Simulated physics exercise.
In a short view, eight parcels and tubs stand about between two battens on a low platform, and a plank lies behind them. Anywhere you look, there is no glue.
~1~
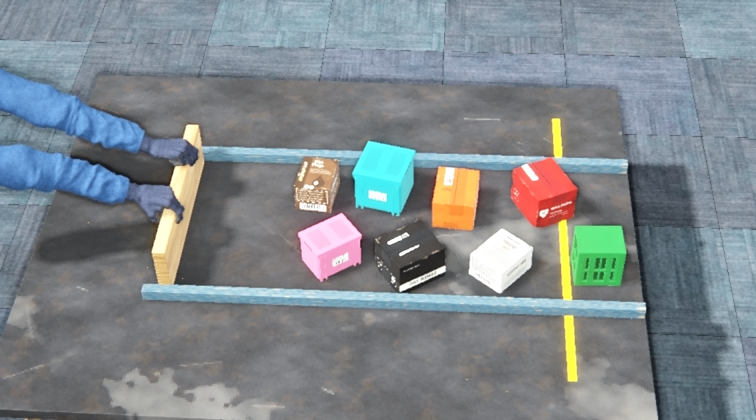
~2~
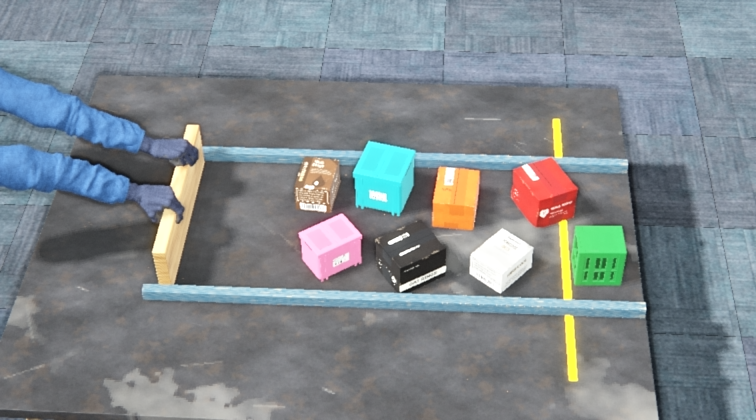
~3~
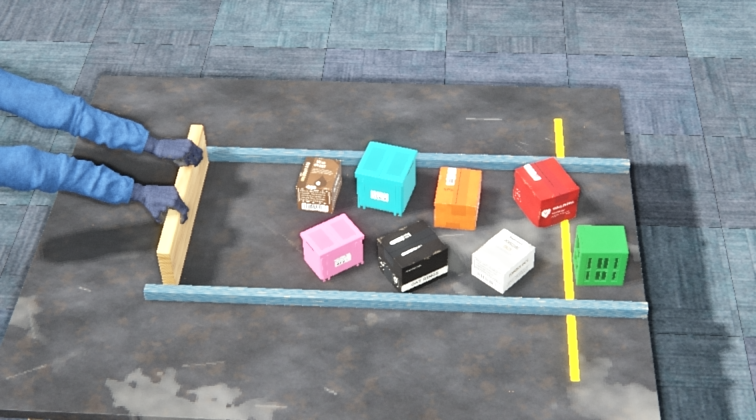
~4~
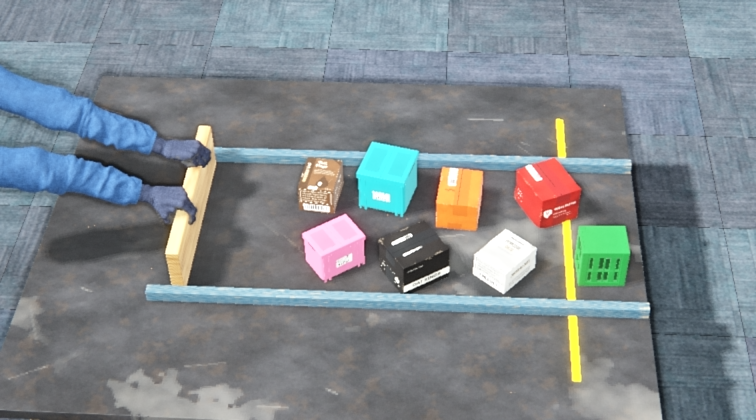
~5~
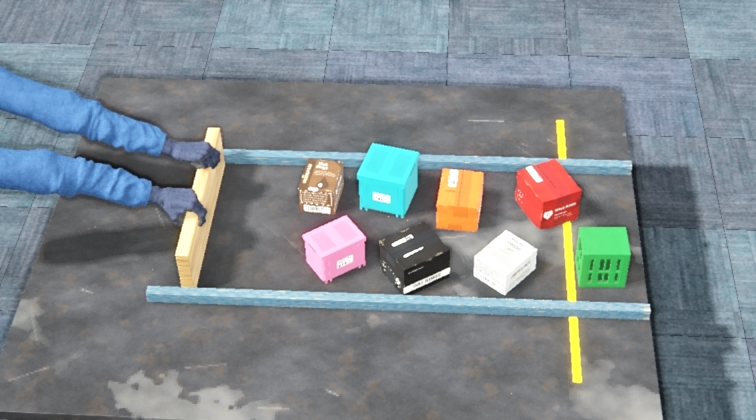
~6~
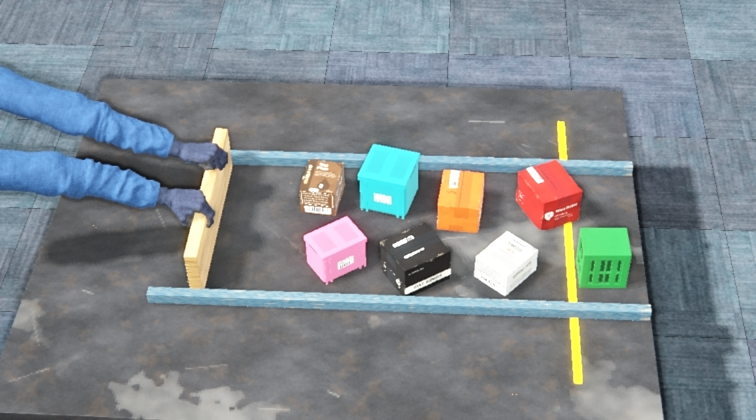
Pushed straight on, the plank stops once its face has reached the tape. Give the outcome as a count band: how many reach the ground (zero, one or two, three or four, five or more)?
Three or four reach the ground.
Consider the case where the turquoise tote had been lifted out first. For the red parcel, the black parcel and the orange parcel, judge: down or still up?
The red parcel is gone. The black parcel is still there. The orange parcel is still there.
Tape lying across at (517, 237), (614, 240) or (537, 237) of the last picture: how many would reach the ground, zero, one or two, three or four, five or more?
Result per tape, in order - one to two / at least five / just one or two.
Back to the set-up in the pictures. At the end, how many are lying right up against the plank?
Well, it touches 3.
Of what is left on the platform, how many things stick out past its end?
Overhanging ones - 2.
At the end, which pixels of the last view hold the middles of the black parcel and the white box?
They finish at roughly (609, 271) and (640, 244) respectively.
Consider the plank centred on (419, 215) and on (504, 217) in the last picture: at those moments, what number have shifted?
By the first moment it's 7, by the second it's 8.
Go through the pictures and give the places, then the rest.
Green crate (598, 256); red parcel (543, 193); white box (501, 261); plank (180, 204); tape (564, 236), in the first frame.
Red parcel (544, 193); pink tote (331, 248), in the second frame.
White box (503, 261); black parcel (413, 258), in the third frame.
Green crate (602, 256); turquoise tote (388, 179), in the fourth frame.
Red parcel (548, 195); plank (202, 207), in the fifth frame.
Green crate (603, 258); red parcel (549, 196); white box (506, 263); plank (210, 208); tape (569, 238), in the sixth frame.
Soon after, none off yet; green crate at rest near (603, 258); red parcel at rest near (549, 196); white box at rest near (506, 263).
Then, none off yet; green crate at rest near (603, 258); red parcel moved a little near (566, 198); white box moved a little near (524, 257).
Further on, none off yet; green crate moved a little near (615, 262); red parcel moved well along near (652, 203); white box moved about its own width near (572, 245).
By the end, the number that fall off is three or four; fallen, orange parcel, red parcel and green crate.
